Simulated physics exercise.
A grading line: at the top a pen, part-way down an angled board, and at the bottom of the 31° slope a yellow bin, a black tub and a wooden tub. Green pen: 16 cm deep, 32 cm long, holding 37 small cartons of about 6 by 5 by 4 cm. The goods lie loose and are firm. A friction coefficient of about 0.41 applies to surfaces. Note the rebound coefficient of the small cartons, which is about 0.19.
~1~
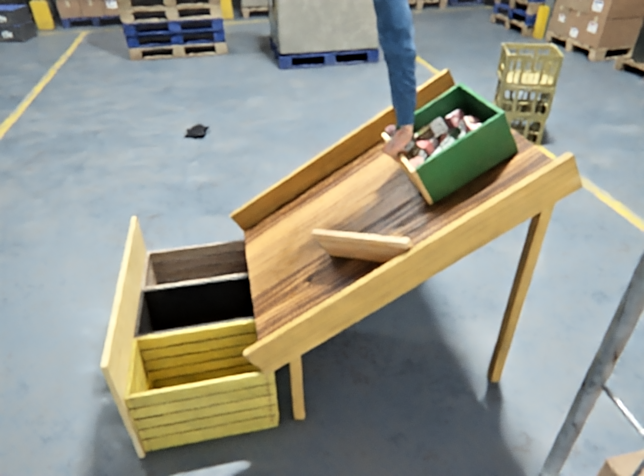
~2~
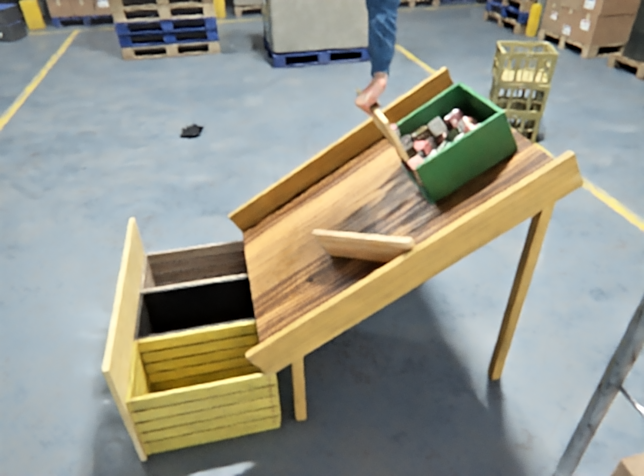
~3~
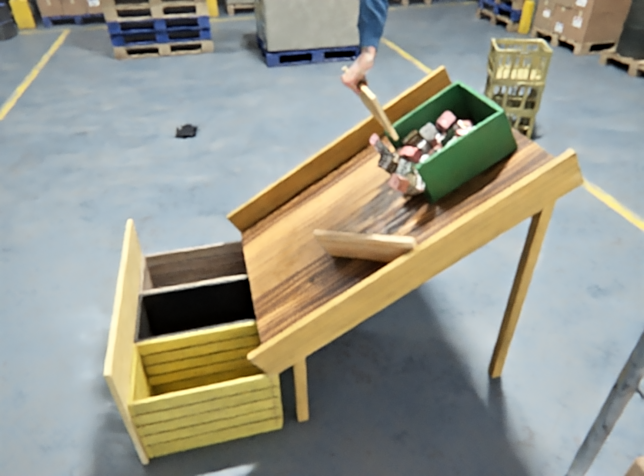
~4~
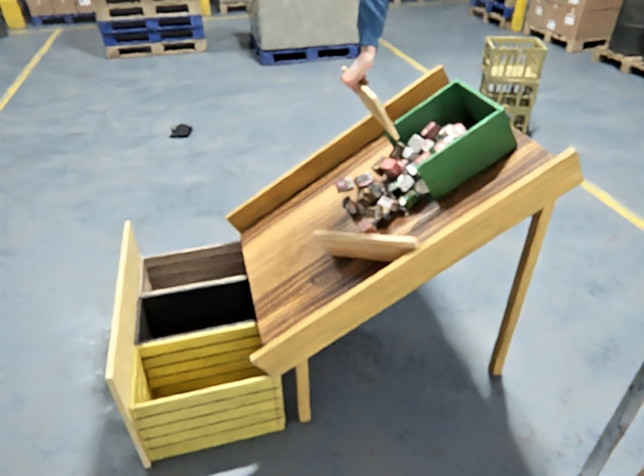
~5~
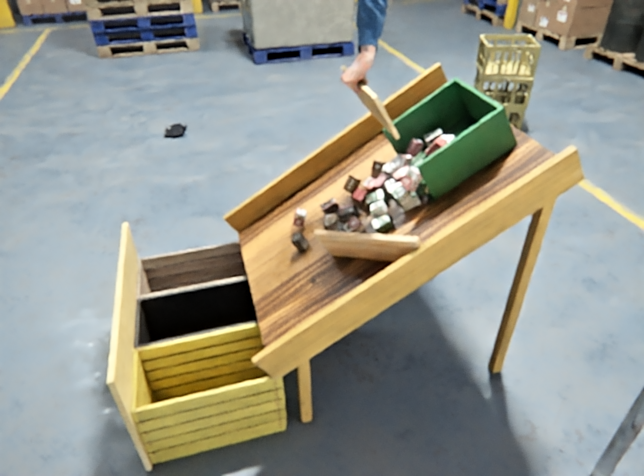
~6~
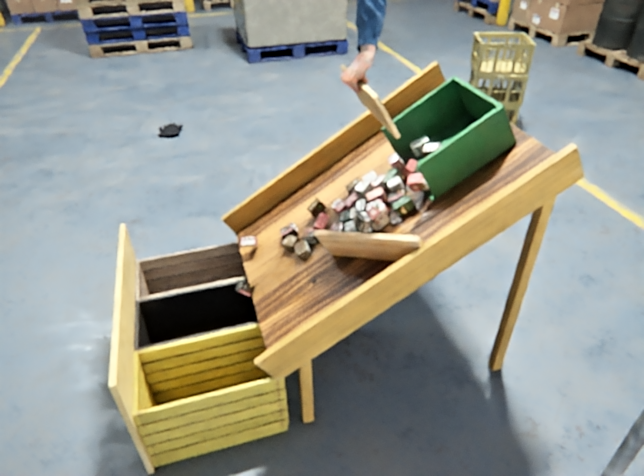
A person's arm in a blue sleeve reaches over a green box at the upper right of a sloping wooden table, seen from above and to the side on a warehouse floor. Yellow, black and brown wooden bins stand at the lower left, below an angled board on the slope. The hand lifts the box's front panel, and small red, white and dark blocks slide down-left, bunching above the board while a few pass its upper end, as the camera drifts slightly.
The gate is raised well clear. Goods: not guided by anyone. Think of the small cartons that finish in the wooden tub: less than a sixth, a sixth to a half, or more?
I'd expect one sixth up to half of them to finish in the wooden tub.
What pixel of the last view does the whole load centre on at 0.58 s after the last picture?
Near pixel (246, 274).
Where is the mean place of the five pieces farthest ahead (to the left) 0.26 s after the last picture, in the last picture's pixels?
I'd put them at about (197, 317).
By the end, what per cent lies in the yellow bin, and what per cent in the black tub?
Shares: Approx. 0 % and 50 %.
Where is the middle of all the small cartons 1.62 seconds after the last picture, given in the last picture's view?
Estimated centre in the last picture: (184, 349).
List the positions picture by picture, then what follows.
In the first frame (places track the rim corner closest to us here; the camera moves round a little), green pen (500, 114); wooden tub (144, 288); all still inside.
Green pen (500, 113), in the second frame.
Green pen (500, 112); 8 out, the lowest carton at (415, 185), in the third frame.
Green pen (500, 110); 15 out, the lowest carton at (350, 206), in the fourth frame.
Green pen (499, 109); 23 out, the lowest carton at (300, 242), in the fifth frame.
Green pen (499, 108); wooden tub (139, 299); 31 out, the lowest carton at (245, 288), in the sixth frame.
Then, 0.26 s after the last picture, 4 in the black tub, 2 in the wooden tub, 29 on the slope and 2 in the air.
Then, 0.58 s after the last picture, 8 in the black tub, 7 in the wooden tub, 18 on the slope and 4 in the air.
Then, 1.04 s after the last picture, 14 in the black tub, 14 in the wooden tub and 9 on the slope.
Final count (1.62 s after the last picture), 19 in the black tub, 14 in the wooden tub and 4 on the slope. Asked share, 14 of 37, 38 per cent.
